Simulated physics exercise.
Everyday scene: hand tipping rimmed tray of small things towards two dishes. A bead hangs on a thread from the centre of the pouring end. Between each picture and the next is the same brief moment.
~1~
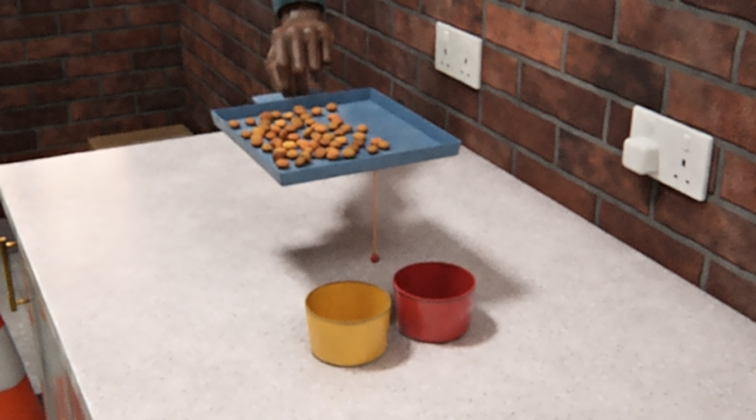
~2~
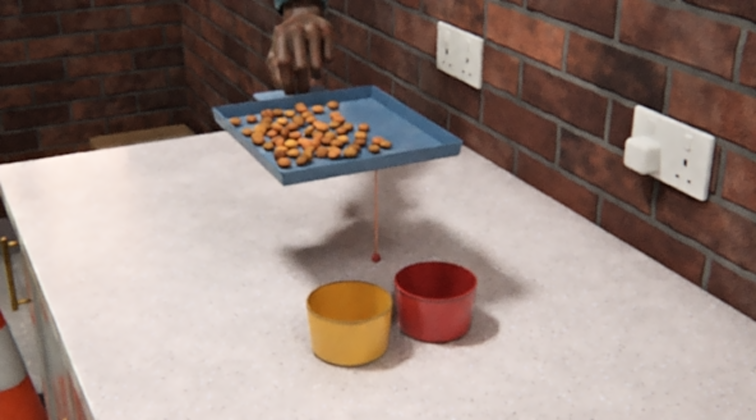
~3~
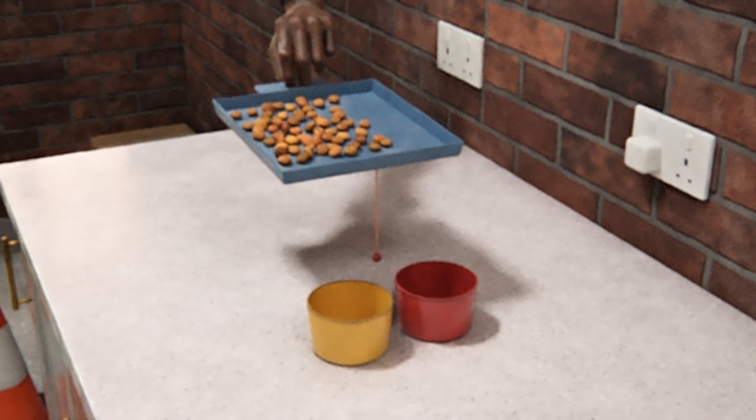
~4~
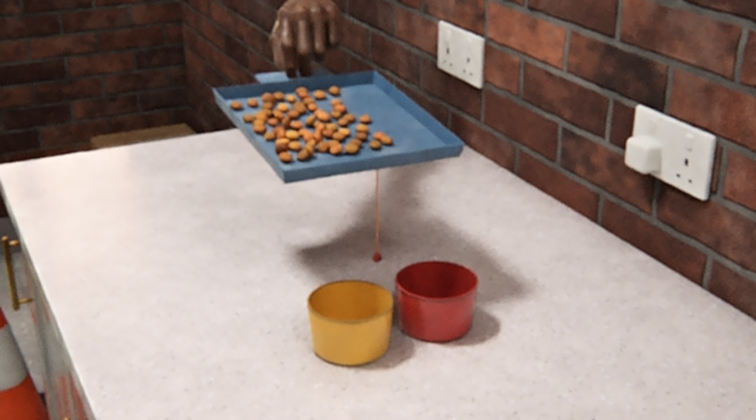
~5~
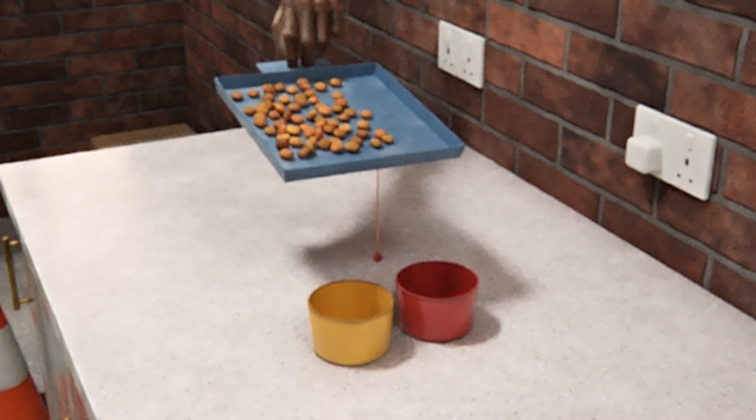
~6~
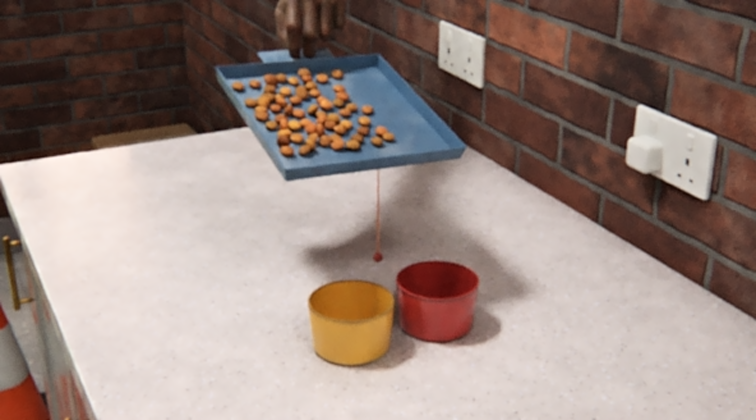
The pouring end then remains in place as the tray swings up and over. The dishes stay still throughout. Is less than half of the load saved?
No, more than half is saved.
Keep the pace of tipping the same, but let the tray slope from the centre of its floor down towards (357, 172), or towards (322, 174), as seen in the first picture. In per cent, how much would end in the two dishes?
Roughly 70 % in the first case and 20 % in the second.
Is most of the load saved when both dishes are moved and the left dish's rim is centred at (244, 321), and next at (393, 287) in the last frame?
For the two tries in order: Not as much as half, exceeding half.
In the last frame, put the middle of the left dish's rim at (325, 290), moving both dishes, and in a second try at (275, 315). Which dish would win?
For the two places in order: The rightward one, the rightward one.
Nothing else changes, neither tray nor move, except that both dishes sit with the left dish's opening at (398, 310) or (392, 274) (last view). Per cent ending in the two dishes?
About 20% on the first try and 60% on the second.
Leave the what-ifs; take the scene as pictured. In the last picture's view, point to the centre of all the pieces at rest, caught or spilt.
I'd put the middle somewhere around (434, 315).
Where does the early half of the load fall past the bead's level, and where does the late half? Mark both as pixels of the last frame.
Around (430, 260), followed by around (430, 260).
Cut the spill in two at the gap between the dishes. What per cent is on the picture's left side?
About 20 percent.
Soon after the last picture, tray tipped steeply; all on the tray.
A little later, tray tipped right over; most on the tray; a stray few in the left dish; a stray few in the right dish; a stray few outside both; a small part in the air.
Later still, tray tipped past a quarter turn; about a quarter in the left dish; about half in the right dish; about a quarter outside both.
At rest, tray tipped past a quarter turn; about a quarter in the left dish; about half in the right dish; about a quarter outside both.
